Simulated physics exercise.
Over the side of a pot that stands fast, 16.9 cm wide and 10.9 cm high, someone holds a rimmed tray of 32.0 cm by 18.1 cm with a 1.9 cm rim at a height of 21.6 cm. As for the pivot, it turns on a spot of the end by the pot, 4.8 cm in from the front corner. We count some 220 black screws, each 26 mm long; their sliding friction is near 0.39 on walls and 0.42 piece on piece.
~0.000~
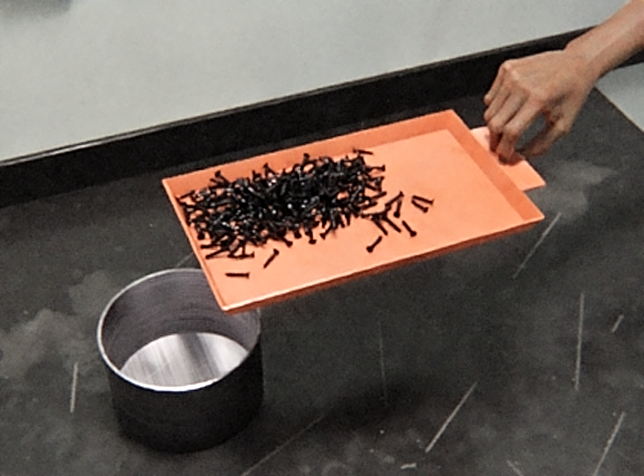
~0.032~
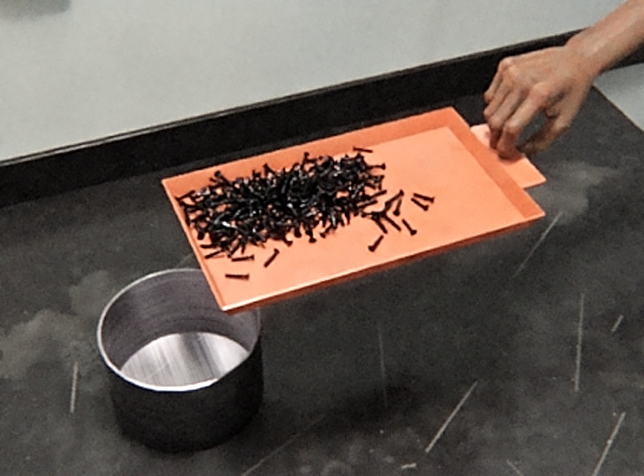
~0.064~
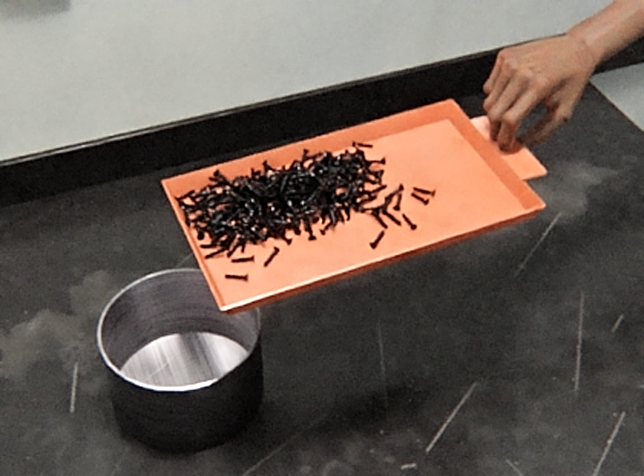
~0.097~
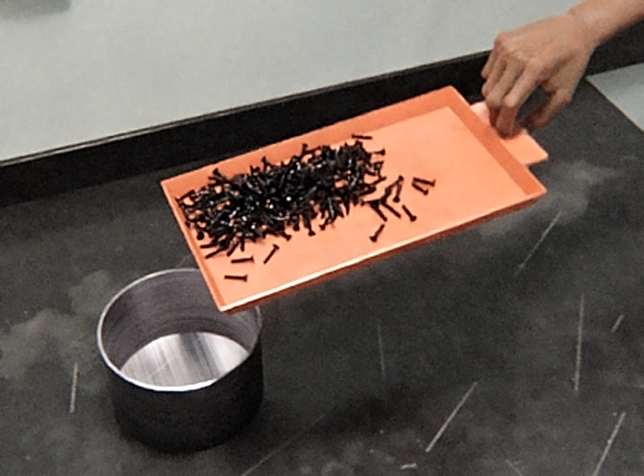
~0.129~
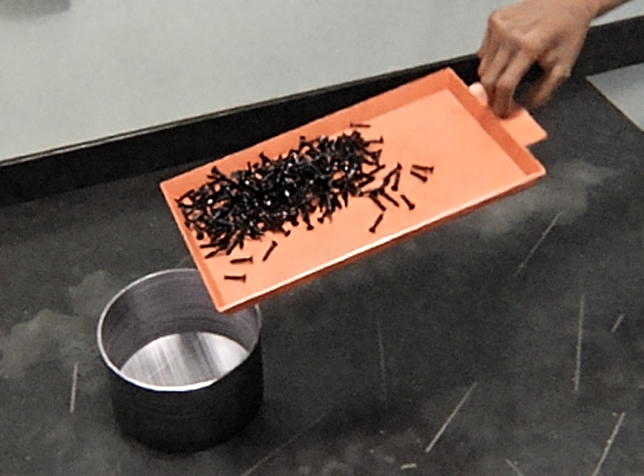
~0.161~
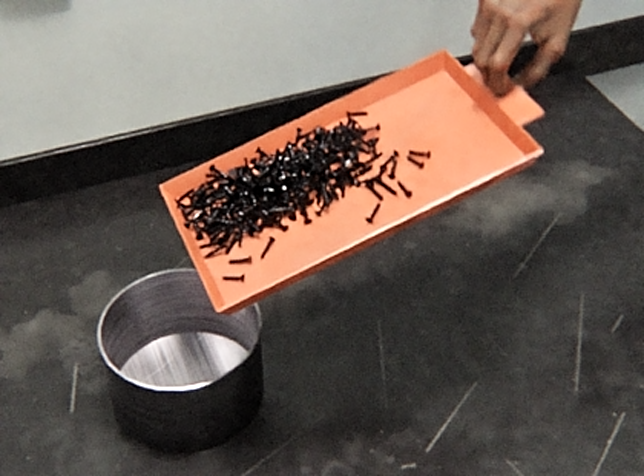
An orange rimmed tray with a heap of small black screws toward its left end starts out nearly level, held by a hand at its right end beside a round, dark pot. The hand lifts that end, slightly at first and then further, slanting the tray down toward the motionless pot.
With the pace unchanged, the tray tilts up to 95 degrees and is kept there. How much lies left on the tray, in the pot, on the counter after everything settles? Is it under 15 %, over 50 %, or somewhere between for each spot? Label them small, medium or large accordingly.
Left on the tray - small, pot - large, counter - medium.
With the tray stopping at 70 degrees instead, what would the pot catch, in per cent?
It would land at about 60 percent.
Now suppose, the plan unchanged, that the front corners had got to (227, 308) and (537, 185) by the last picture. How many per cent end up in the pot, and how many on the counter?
Pot: 5, counter: 95.
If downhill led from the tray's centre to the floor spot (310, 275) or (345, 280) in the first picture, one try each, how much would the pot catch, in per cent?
The share comes to about 0 in a hundred, then about 0 in a hundred.
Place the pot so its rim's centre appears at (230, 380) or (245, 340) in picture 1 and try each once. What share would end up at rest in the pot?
Near 10 and 5 percent, one try each.
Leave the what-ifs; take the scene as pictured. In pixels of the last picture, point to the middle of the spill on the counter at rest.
Near (55, 360).
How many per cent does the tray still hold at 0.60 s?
It comes to near 50 per cent.
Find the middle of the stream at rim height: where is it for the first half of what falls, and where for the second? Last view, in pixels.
I'd mark about (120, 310) for the first half, then (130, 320) for the second.
Then, at 0.42 s, tilt 55 degrees; the tray holds 100 %, the pot 0 %.
Then, at 0.60 s, tilt 82 degrees; the tray holds 50 %, the pot 0 %.
Then, at 0.89 s, tilt 95 degrees; the tray holds 0 %, the pot 70 %.
In the end, at 1.7 s, tray 0 %, pot 70 %, counter 30 %.
